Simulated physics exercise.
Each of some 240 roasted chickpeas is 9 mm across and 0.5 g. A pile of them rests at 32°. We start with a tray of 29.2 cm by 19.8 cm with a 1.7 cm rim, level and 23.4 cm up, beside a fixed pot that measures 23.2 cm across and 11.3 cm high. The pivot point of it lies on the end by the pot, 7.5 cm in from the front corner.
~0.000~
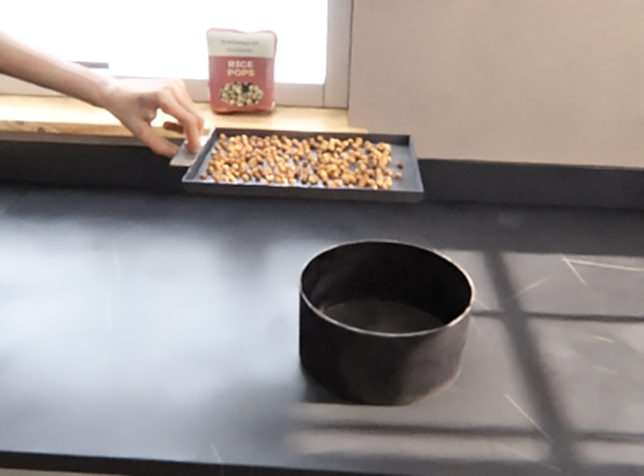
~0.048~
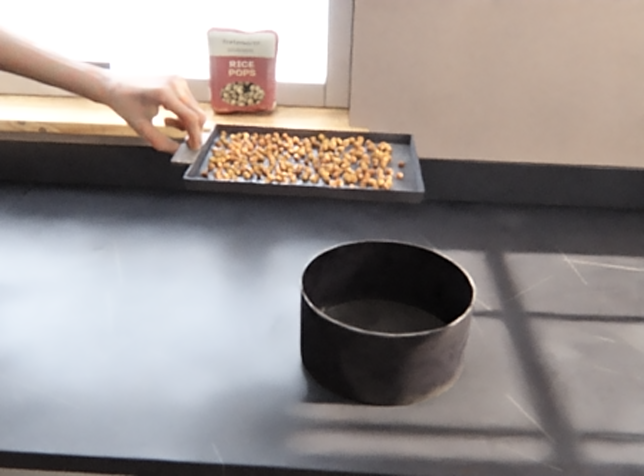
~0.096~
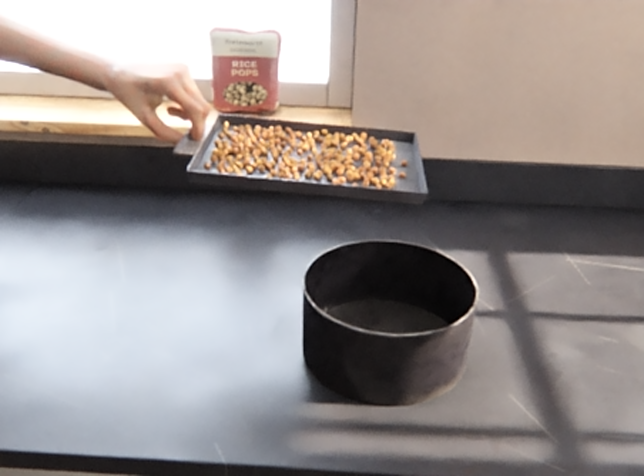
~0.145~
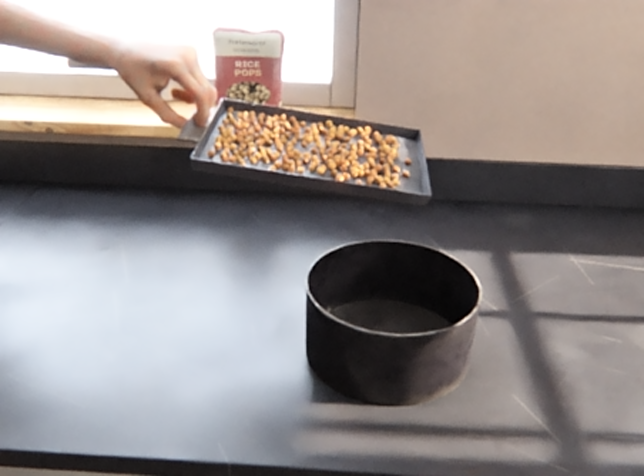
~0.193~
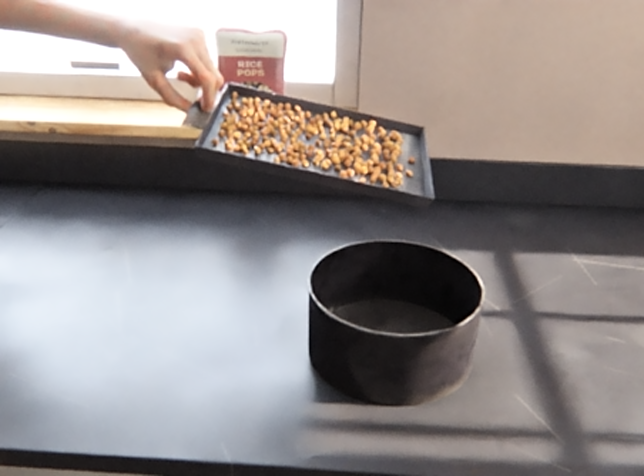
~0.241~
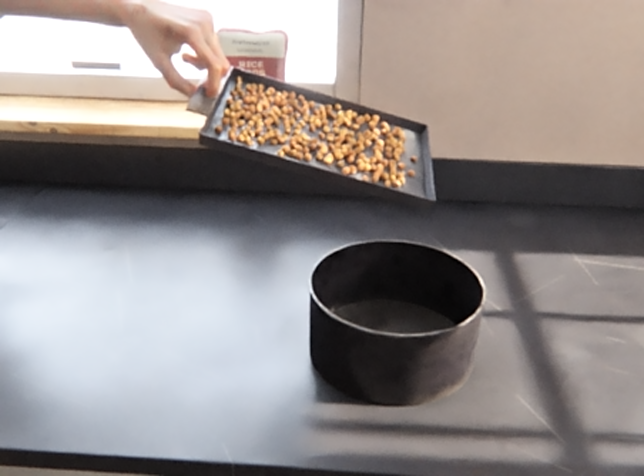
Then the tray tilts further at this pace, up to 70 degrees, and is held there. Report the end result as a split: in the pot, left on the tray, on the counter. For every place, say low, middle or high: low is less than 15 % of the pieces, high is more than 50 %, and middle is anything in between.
Here is the split: Pot: Middle; left on the tray: High; counter: Low.
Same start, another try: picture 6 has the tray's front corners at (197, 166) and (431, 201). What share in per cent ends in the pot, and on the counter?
In the pot: 10 per cent; on the counter: 0 per cent.
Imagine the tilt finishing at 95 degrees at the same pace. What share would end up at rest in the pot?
That comes out at some 90 per cent.
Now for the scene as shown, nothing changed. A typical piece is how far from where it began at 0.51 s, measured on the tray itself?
Roughly 6 cm.
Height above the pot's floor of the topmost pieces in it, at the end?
I'd say near 1.5 centimetres.
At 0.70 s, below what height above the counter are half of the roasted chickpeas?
Roughly 28 centimetres.
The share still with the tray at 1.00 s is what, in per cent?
Some 70 per cent of the load.
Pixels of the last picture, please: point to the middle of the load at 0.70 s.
Approx. (412, 162).
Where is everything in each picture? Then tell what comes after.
In the first picture, tray tilt 0 degrees, front corners at (185, 180) and (420, 190); middle of the pieces at (295, 159); pot at (386, 282).
In the second picture, tray tilt 1 degrees, front corners at (187, 177) and (422, 191); middle of the pieces at (297, 158).
In the third picture, tray tilt 4 degrees, front corners at (190, 169) and (425, 192), lowest corner right front; middle of the pieces at (300, 153).
In the fourth picture, tray tilt 8 degrees, front corners at (194, 157) and (429, 194), lowest corner right front; middle of the pieces at (304, 144).
In the fifth picture, tray tilt 13 degrees, front corners at (198, 145) and (432, 197), lowest corner right front; middle of the pieces at (308, 136).
In the sixth picture, tray tilt 17 degrees, front corners at (202, 132) and (433, 199), lowest corner right front; middle of the pieces at (312, 128); pot at (396, 282). The tray's pace is about 95 degrees a second.
Then, at 0.51 s, tilt 43 degrees; the tray holds 100 %, the pot 0 %.
After 0.70 s, tilt 61 degrees; the tray holds 100 %, the pot 0 %.
After 1.00 s, tilt 70 degrees; the tray holds 70 %, the pot 25 %.
In the end, at 1.8 s, pot 30 %, tray 70 %, counter 5 %.
